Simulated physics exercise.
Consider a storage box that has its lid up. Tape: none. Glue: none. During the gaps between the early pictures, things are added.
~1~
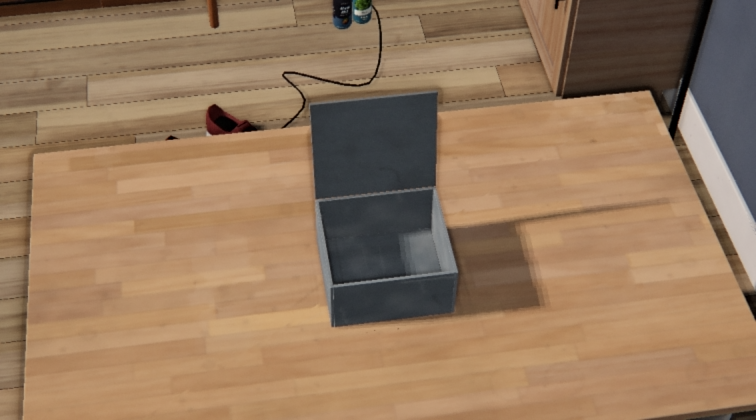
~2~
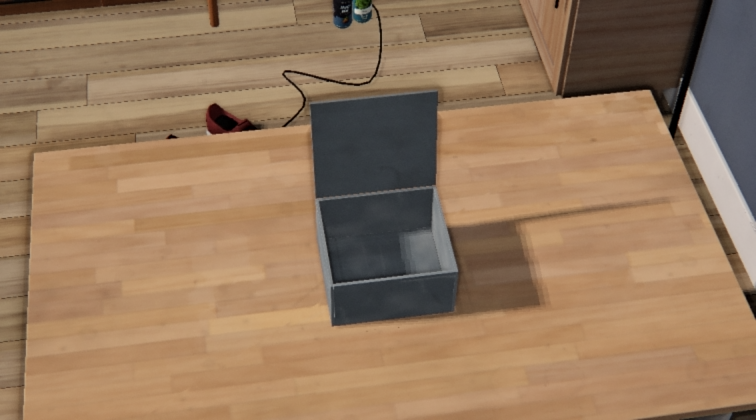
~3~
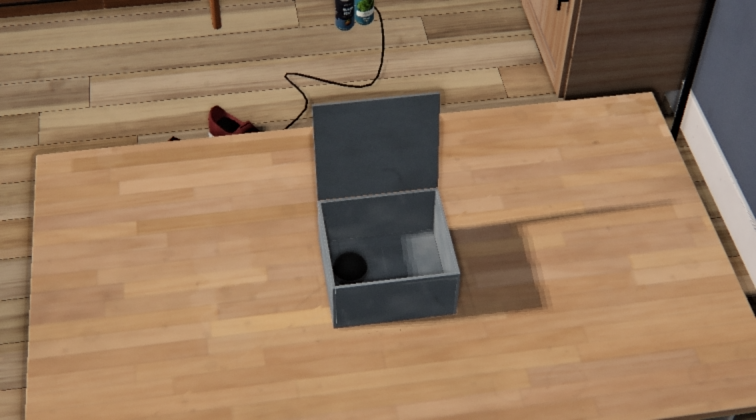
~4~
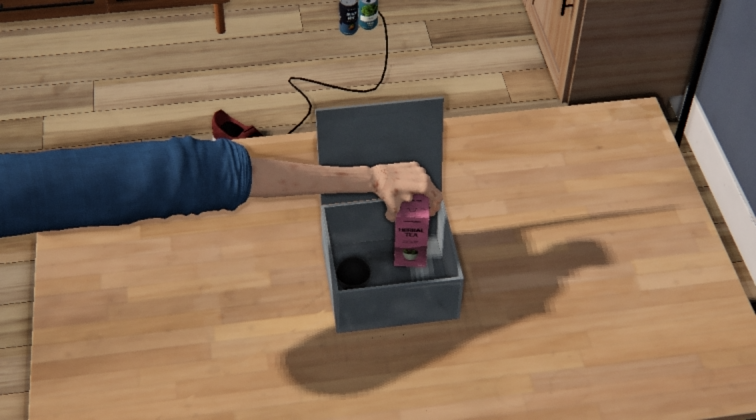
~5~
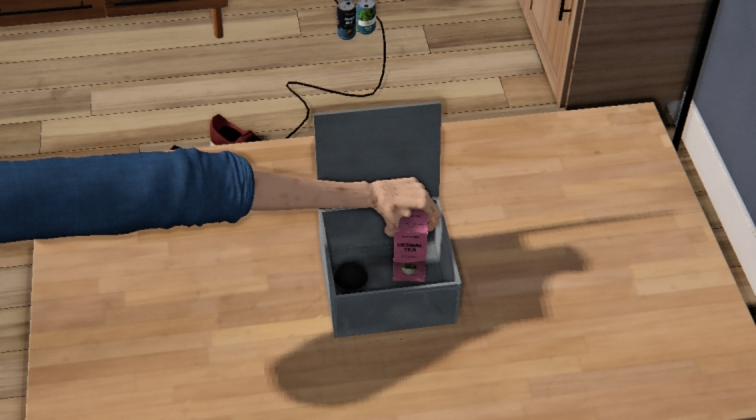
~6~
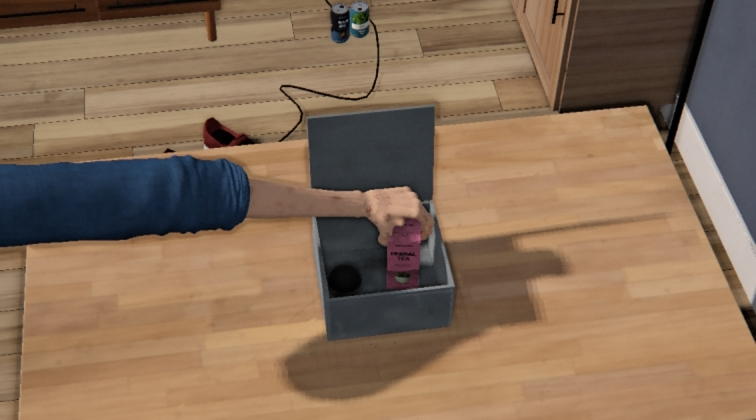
A hand lowering a pink carton into an open grey box on a wooden table, beside a black ball inside.
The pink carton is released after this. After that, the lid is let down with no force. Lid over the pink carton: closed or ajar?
In the end, the box is left open.
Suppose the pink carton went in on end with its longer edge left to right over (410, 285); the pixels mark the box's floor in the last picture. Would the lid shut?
Packed like that, it is kept open.
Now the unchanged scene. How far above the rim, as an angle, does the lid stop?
I'd put it at roughly 30°.
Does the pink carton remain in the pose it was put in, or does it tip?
Result: The pink carton remains as it was set.
Then, 1.40 s after the last picture, lid 76° above the rim.
Then, 1.70 s after the last picture, lid 47° above the rim.
At rest, lid 29° above the rim; both in place. Seen from the same camera at the end, pink carton near (404, 254).
